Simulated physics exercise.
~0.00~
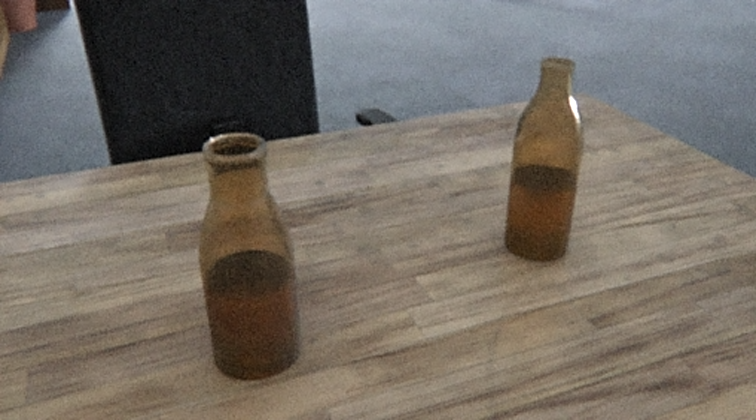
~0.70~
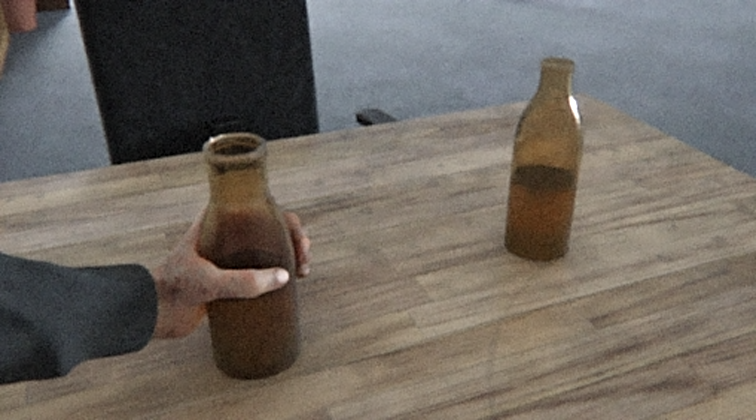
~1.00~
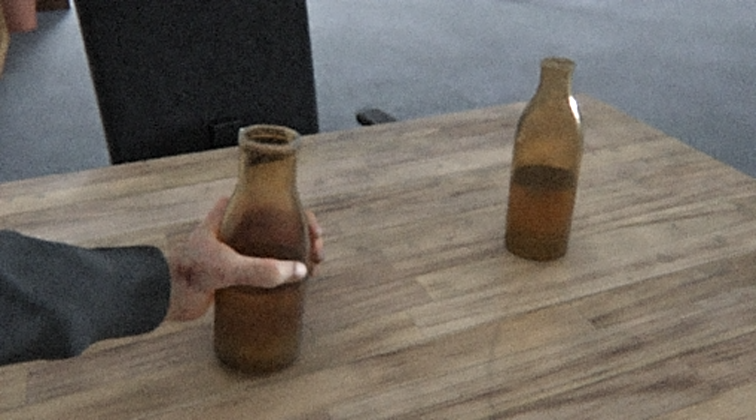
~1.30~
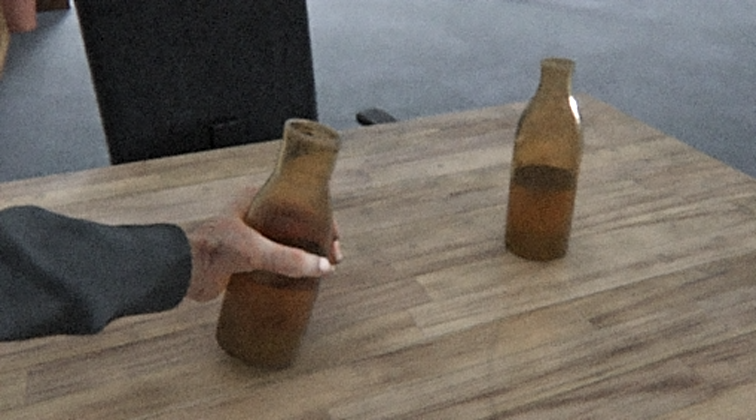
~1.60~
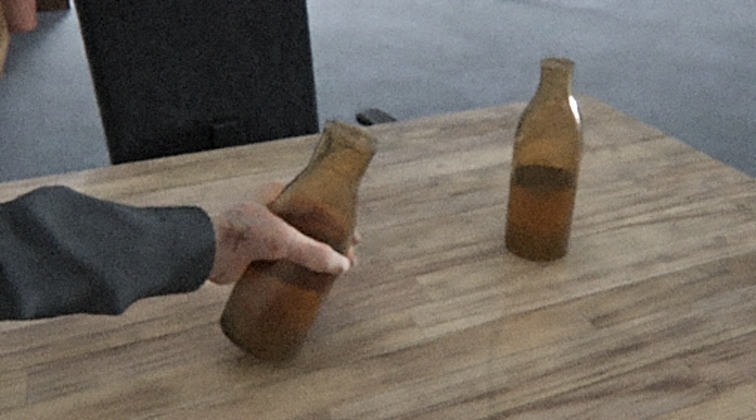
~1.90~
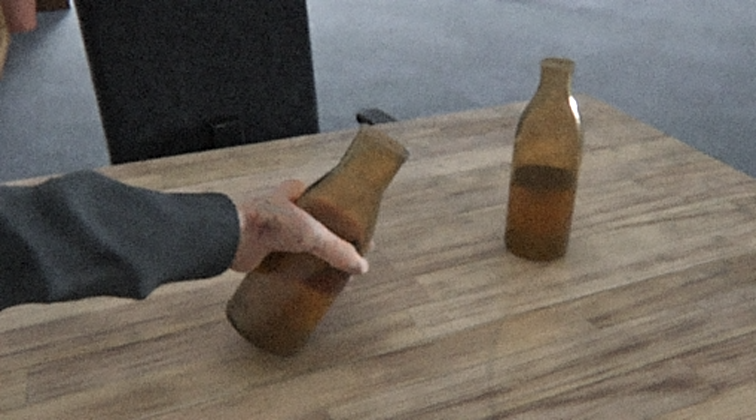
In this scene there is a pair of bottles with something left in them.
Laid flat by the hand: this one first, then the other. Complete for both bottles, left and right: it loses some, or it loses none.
Left: It loses some. Right: It loses some.
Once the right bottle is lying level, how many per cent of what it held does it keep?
Share retained: Approx. 55 per cent.
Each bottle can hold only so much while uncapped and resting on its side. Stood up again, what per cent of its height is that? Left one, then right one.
12 %, then 20 %.
Around 2.6 s, the left bottle is nearly down; left bottle, no leak.
Around 3.6 s, the left bottle lies flat; left bottle, it leaks.
Around 6.5 s, both lie flat; left bottle, it leaks; right bottle, it leaks.
